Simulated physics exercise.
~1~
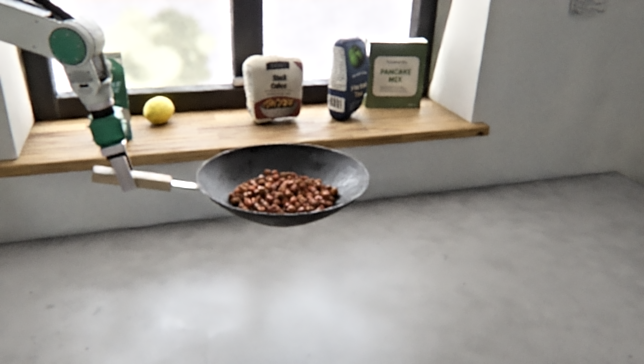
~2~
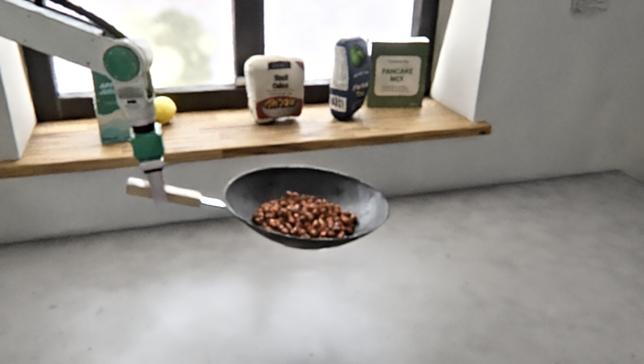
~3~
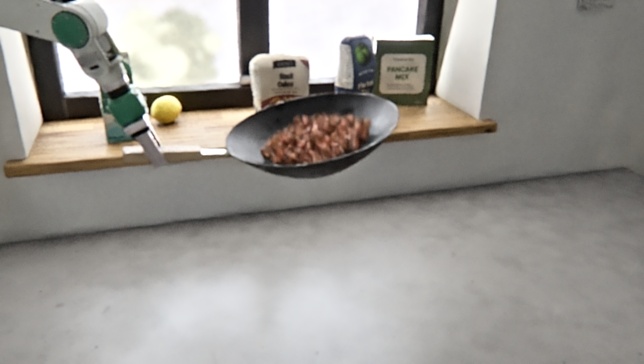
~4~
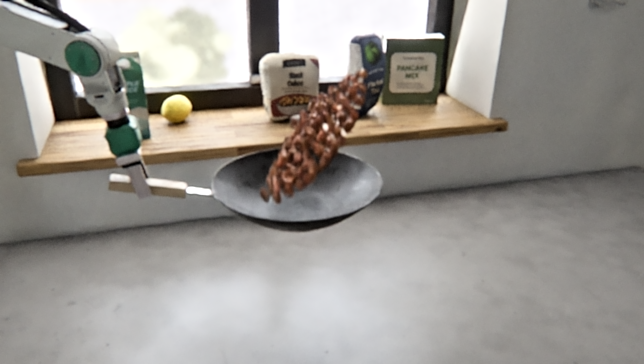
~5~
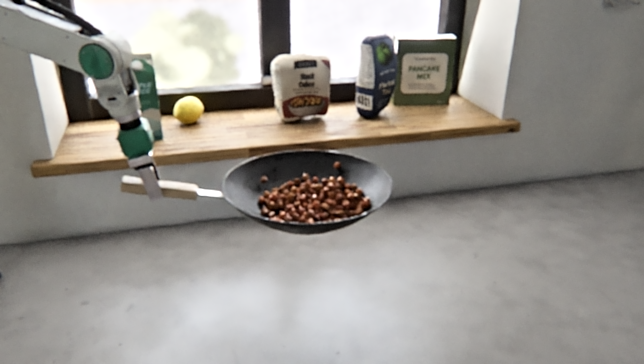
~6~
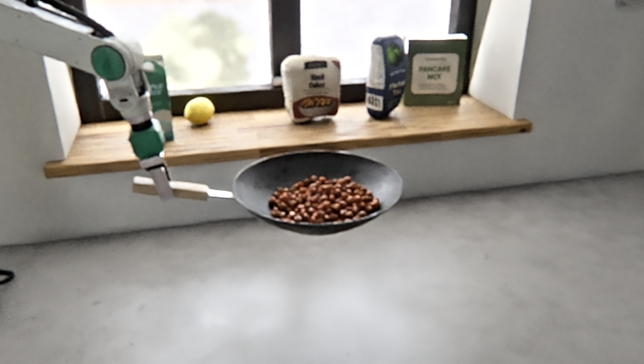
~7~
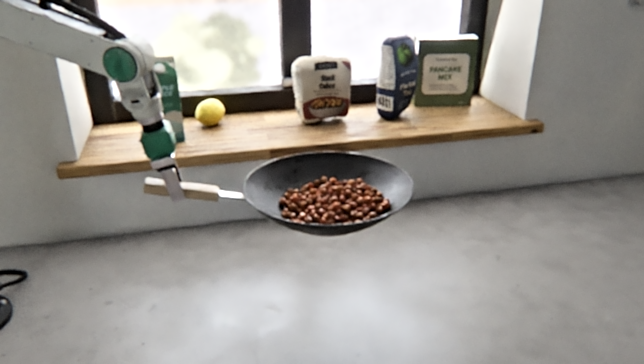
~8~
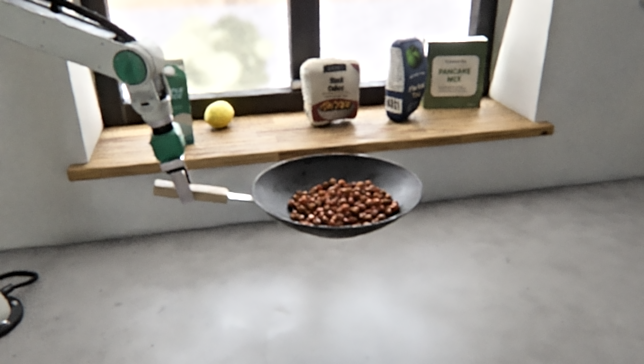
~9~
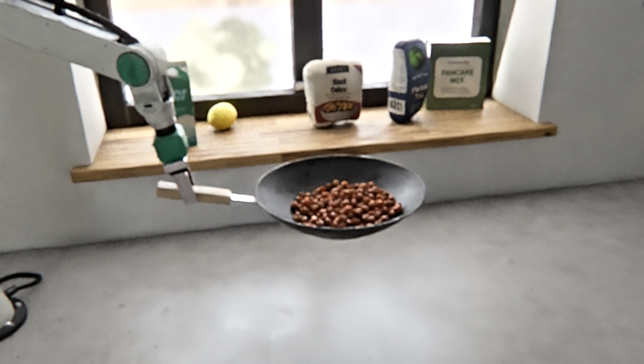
In a bright kitchen corner, seen from the front and slightly above, a grey countertop lies before a wooden windowsill holding a yellow lemon, two food packages and a dark green pancake mix box. At left, a white and green robot arm grips the pale handle of a dark wok filled with reddish-brown hazelnuts. The arm lowers the wok slightly, then swings it up and tilts it. The nuts fly up in a tall, slanting cluster as the wok drops level beneath them. They fall back inside, and the wok stays still with the nuts heaped in it and none visible on the counter.
